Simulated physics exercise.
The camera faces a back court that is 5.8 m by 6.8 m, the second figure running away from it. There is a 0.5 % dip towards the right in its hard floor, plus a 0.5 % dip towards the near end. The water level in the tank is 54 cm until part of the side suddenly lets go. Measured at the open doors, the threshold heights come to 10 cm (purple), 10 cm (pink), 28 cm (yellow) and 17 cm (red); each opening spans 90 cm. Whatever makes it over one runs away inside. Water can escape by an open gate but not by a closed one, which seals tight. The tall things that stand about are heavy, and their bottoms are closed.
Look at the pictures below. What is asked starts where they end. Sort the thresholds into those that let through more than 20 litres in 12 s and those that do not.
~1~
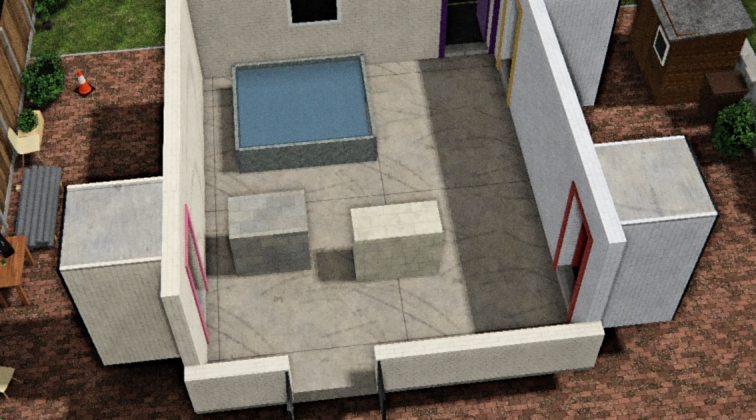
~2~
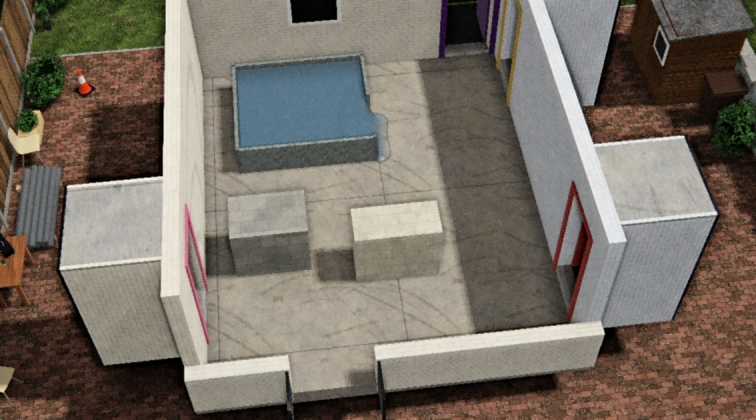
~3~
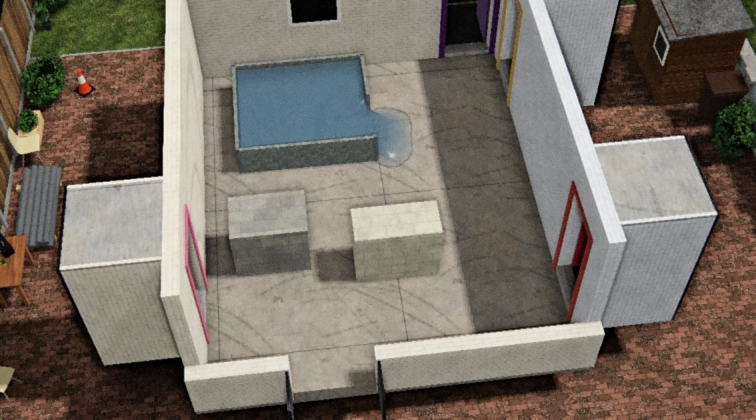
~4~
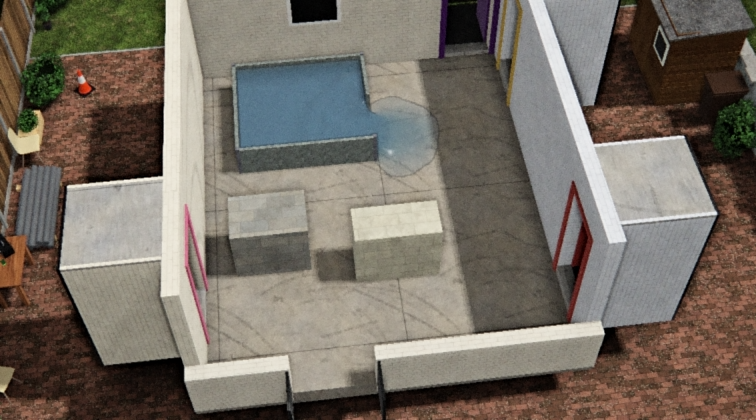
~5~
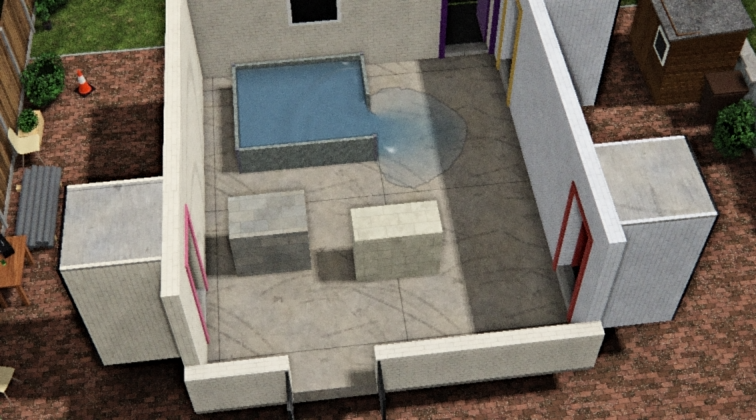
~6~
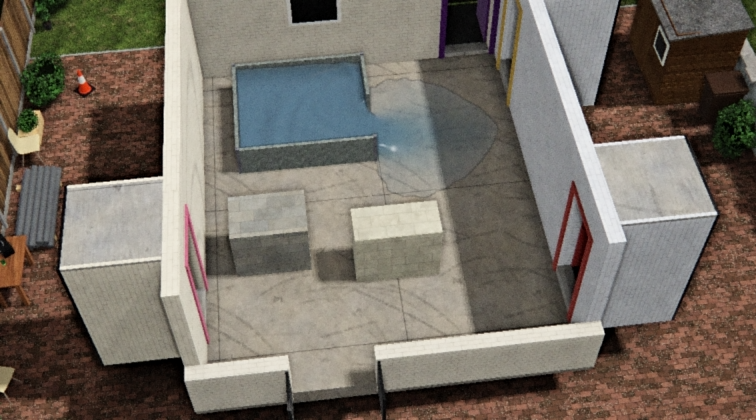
Sorted: Purple door lets more through; pink door does not; yellow door does not; red door does not.
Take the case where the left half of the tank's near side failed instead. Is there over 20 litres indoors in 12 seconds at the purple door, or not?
At the purple door the limit is not exceeded.
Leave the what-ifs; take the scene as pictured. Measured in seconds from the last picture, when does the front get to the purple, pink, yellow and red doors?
Purple = 0.8 s, pink = 5.5 s, yellow = 0.4 s, red = 1.5 s.
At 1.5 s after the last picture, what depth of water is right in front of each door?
Depths: Purple door 14 cm, pink door 0 cm, yellow door 20 cm, red door 2 cm.
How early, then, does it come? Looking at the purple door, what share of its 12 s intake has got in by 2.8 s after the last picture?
It comes to about 45 per cent.
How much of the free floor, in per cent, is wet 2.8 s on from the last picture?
Near 40 per cent is wet.
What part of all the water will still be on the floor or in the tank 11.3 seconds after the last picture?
Remaining: Roughly 92 %.
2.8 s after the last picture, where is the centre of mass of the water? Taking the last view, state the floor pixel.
Its balance point sits around (386, 146).
Then, 0.7 s after the last picture water covers 25 % of the floor and is deepest (33 cm) near (380, 144); purple door not reached, pink door not reached, yellow door 15 cm at the sill, 0 L in, red door not reached.
Then, 1.5 s after the last picture water covers 30 % of the floor and is deepest (28 cm) near (380, 144); purple door 14 cm at the sill, 2 L in, pink door not reached, yellow door 20 cm at the sill, 0 L in, red door 2 cm at the sill, 0 L in.
Then, 2.8 s after the last picture water covers 40 % of the floor and is deepest (26 cm) near (573, 348); purple door 20 cm at the sill, 55 L in, pink door not reached, yellow door 18 cm at the sill, 0 L in, red door 8 cm at the sill, 0 L in.
Then, 6.3 s after the last picture water covers 75 % of the floor and is deepest (16 cm) near (556, 330); purple door 11 cm at the sill, 123 L in, pink door 8 cm at the sill, 0 L in, yellow door 12 cm at the sill, 0 L in, red door 12 cm at the sill, 0 L in.
Then, 11.3 s after the last picture water covers 95 % of the floor and is deepest (12 cm) near (562, 349); purple door 6 cm at the sill, 126 L in, pink door 9 cm at the sill, 0 L in, yellow door 6 cm at the sill, 0 L in, red door 12 cm at the sill, 0 L in.
